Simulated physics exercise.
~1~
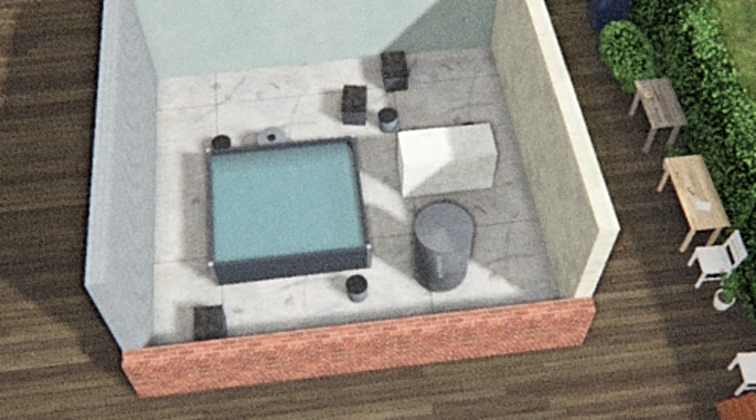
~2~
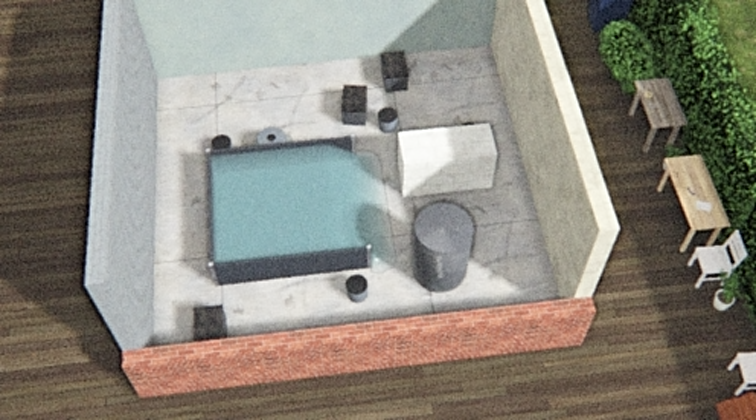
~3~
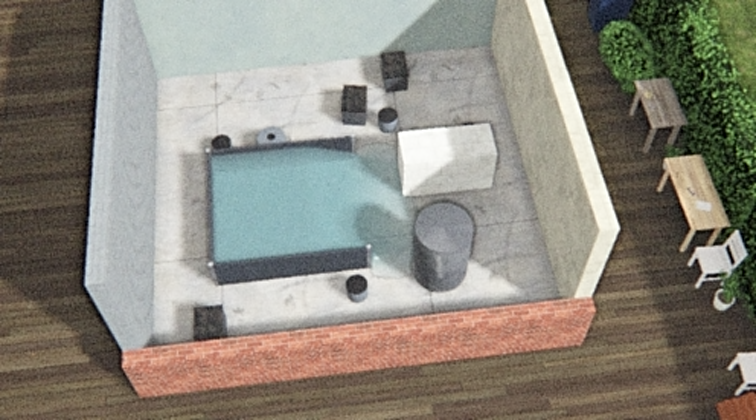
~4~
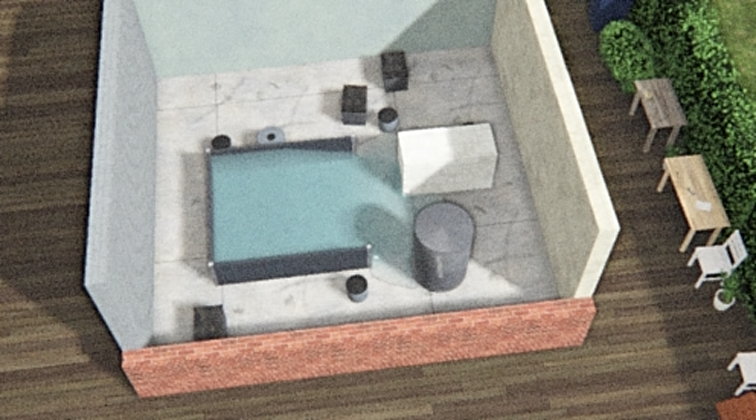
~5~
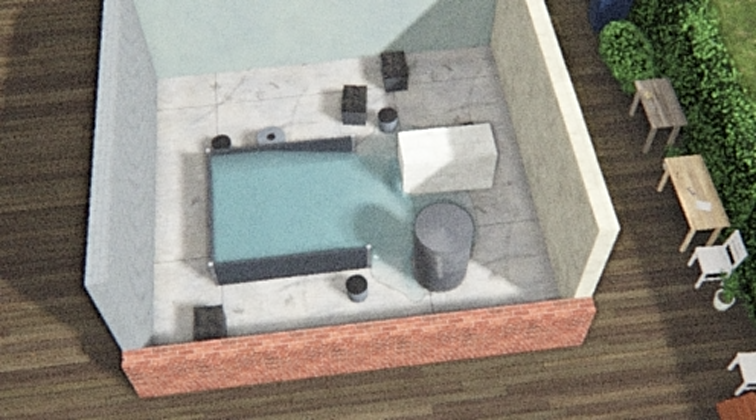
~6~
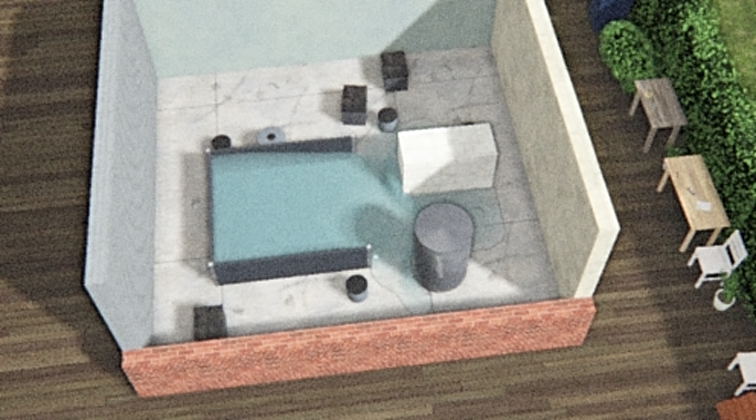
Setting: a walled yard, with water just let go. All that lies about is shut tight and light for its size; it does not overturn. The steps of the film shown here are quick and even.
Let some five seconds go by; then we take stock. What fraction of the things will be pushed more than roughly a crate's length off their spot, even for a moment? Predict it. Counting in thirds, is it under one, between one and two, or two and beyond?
Middle band.
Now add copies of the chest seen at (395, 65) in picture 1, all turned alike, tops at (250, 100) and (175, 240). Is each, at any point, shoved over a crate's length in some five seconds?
First remains in place, second remains in place.
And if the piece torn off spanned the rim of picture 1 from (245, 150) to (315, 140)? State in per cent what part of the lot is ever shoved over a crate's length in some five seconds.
About 20 %.
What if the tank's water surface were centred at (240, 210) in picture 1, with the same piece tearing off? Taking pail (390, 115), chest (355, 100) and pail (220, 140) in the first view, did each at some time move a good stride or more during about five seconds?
Lab note - in sequence: Displaced that much; less than that; less than that.
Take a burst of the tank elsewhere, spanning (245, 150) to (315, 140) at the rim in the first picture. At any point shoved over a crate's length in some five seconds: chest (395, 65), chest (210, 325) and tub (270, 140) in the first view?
Here is how they go, in order: Dislodged that far, fails to go that far, and dislodged that far.
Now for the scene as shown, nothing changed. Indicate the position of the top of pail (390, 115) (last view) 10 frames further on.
Estimated position: Roughly (372, 75).
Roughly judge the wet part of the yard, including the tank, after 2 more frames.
35 per cent, roughly.
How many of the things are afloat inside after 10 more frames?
My count is 0.
A moment on, 0 of 8 are well off their spots; 0 afloat.
Next, 1 of 8 are well off their spots; 0 afloat.
Later, 1 of 8 are well off their spots; 1 afloat.
In the end, 3 of 8 are well off their spots, and 3 have been at some point; 1 afloat.
